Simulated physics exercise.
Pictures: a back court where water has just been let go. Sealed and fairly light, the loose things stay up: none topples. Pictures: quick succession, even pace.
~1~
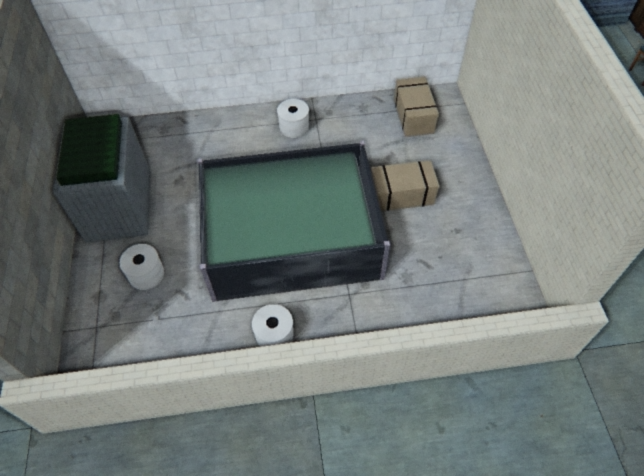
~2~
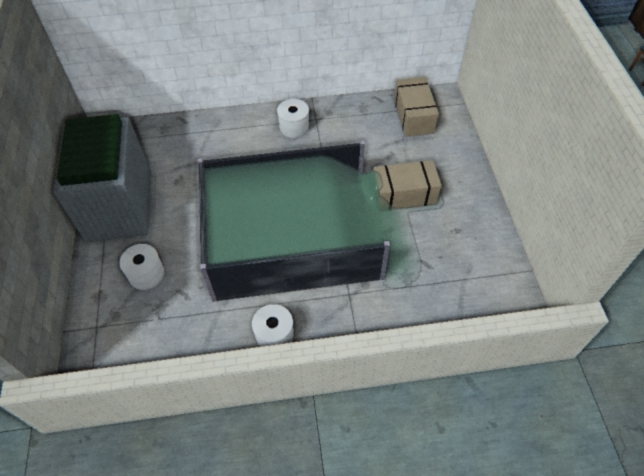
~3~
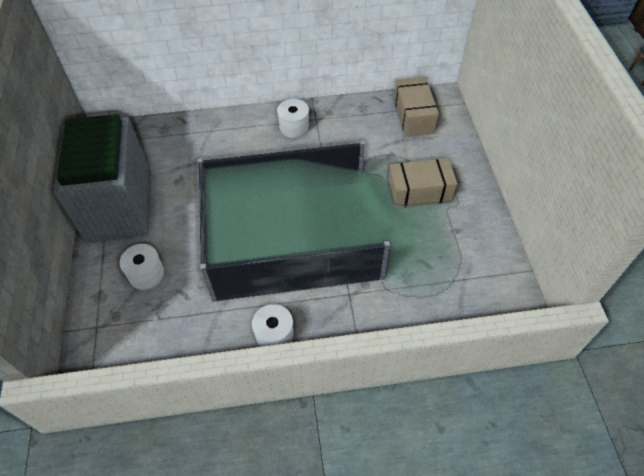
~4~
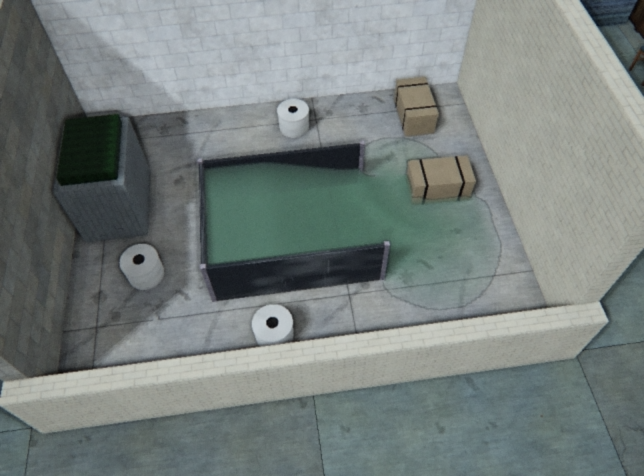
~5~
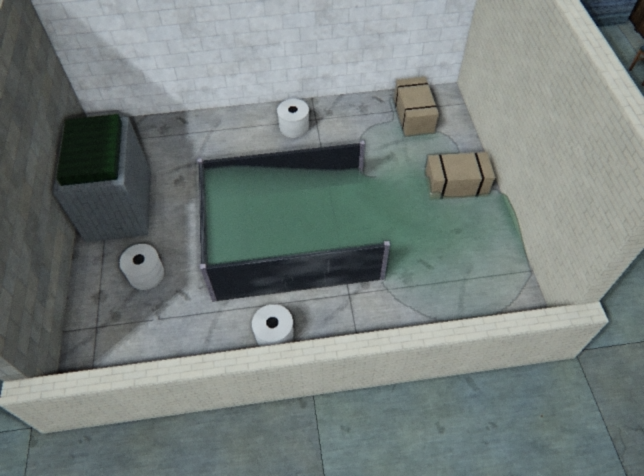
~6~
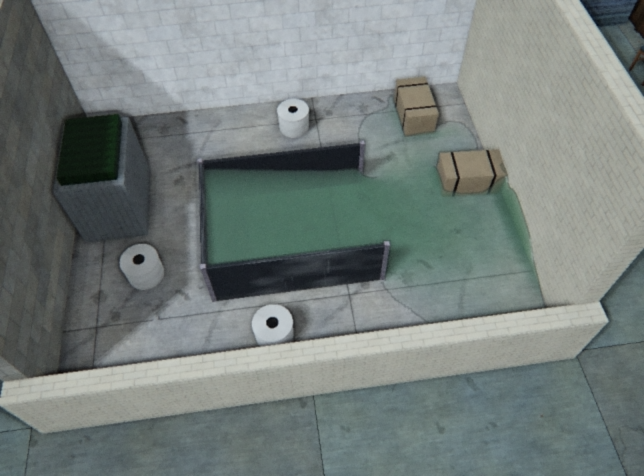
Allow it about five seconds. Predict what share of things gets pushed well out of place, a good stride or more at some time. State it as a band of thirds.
Two thirds plus.
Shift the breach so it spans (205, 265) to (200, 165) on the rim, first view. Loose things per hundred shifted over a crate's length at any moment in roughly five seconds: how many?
I'd guess close to 40 percent.
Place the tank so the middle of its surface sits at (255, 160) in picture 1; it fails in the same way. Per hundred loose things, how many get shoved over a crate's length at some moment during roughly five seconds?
I'd put it close to 80 percent.
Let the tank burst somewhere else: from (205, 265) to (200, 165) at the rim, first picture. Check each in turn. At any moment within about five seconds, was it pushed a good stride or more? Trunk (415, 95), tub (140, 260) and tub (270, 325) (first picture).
Falls short, travels that far, travels that far.
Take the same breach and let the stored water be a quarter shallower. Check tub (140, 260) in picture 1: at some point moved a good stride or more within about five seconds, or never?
Going by the pictures, I'd say it stopped short.
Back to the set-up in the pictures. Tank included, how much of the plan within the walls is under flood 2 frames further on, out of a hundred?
I'd call it close to 40 per cent.
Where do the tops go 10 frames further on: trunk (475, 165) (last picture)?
That would put it around (444, 100).
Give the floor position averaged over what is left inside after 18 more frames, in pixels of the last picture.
(246, 194).
A moment on, 1 of 5 are well off their spots; 0 afloat.
Next, 1 of 5 are well off their spots; 2 afloat.
Later, 4 of 5 are well off their spots; 1 afloat.
In the end, 4 of 5 are well off their spots, and 4 have been at some point; 1 afloat.
